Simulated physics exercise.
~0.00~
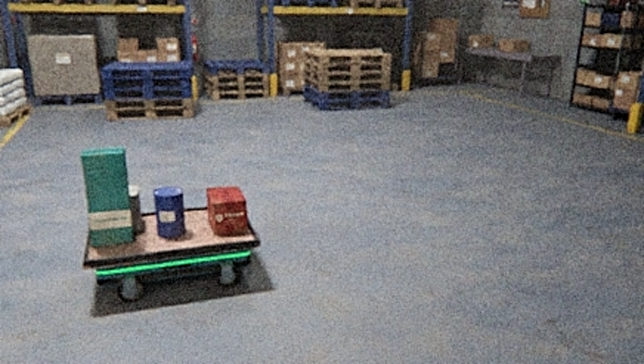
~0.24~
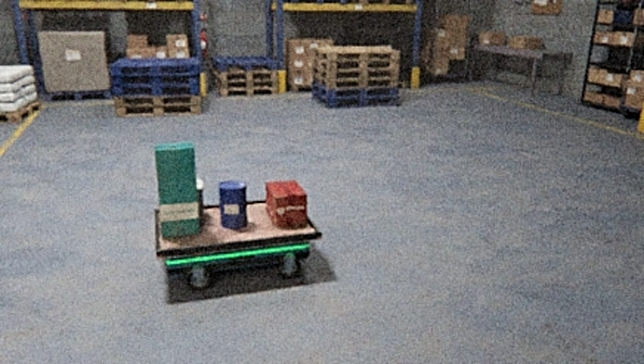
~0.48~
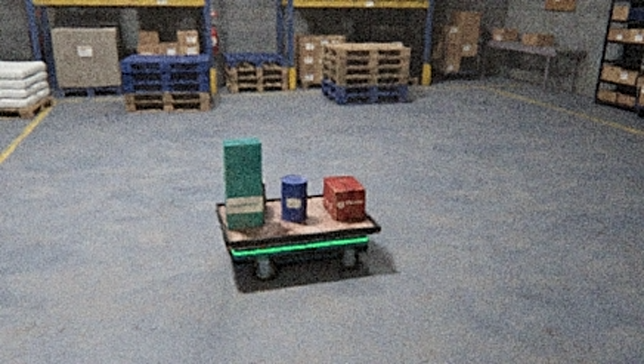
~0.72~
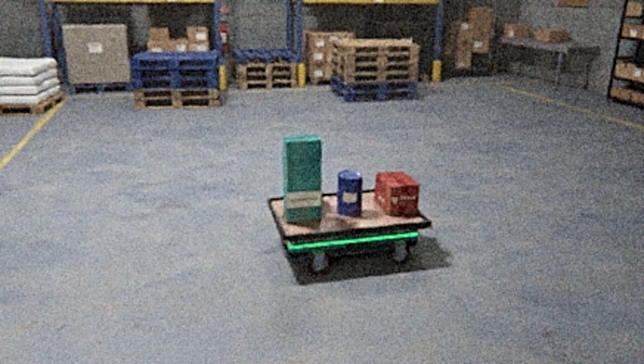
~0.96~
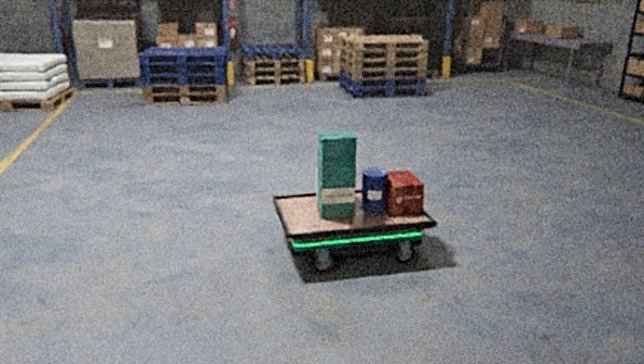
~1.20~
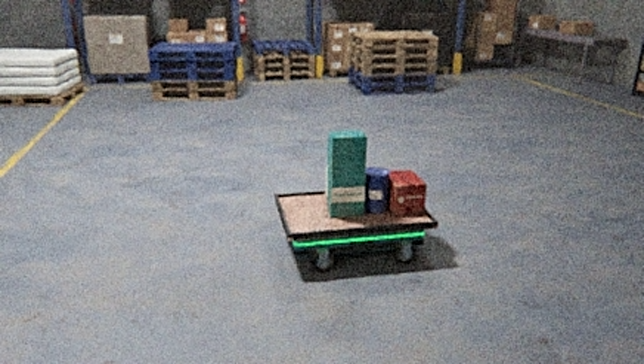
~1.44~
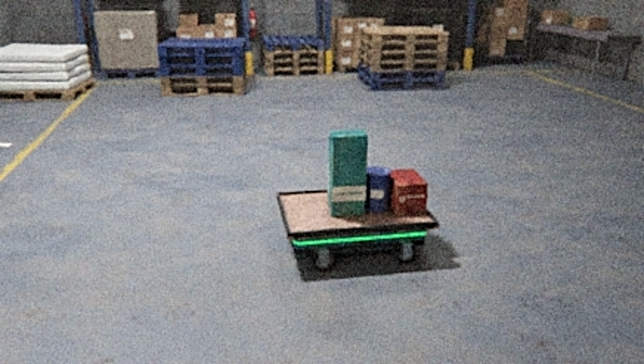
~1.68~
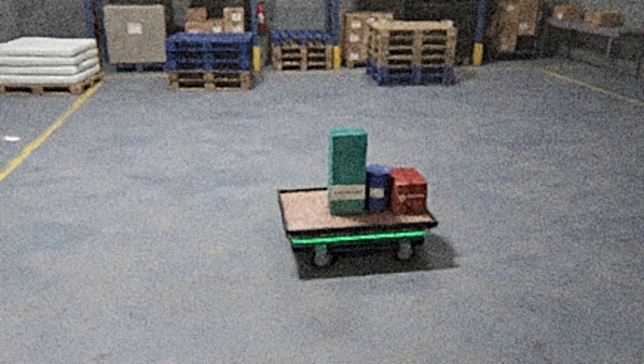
In a warehouse, a flat cart rolls right and stops, its upright load sliding right.
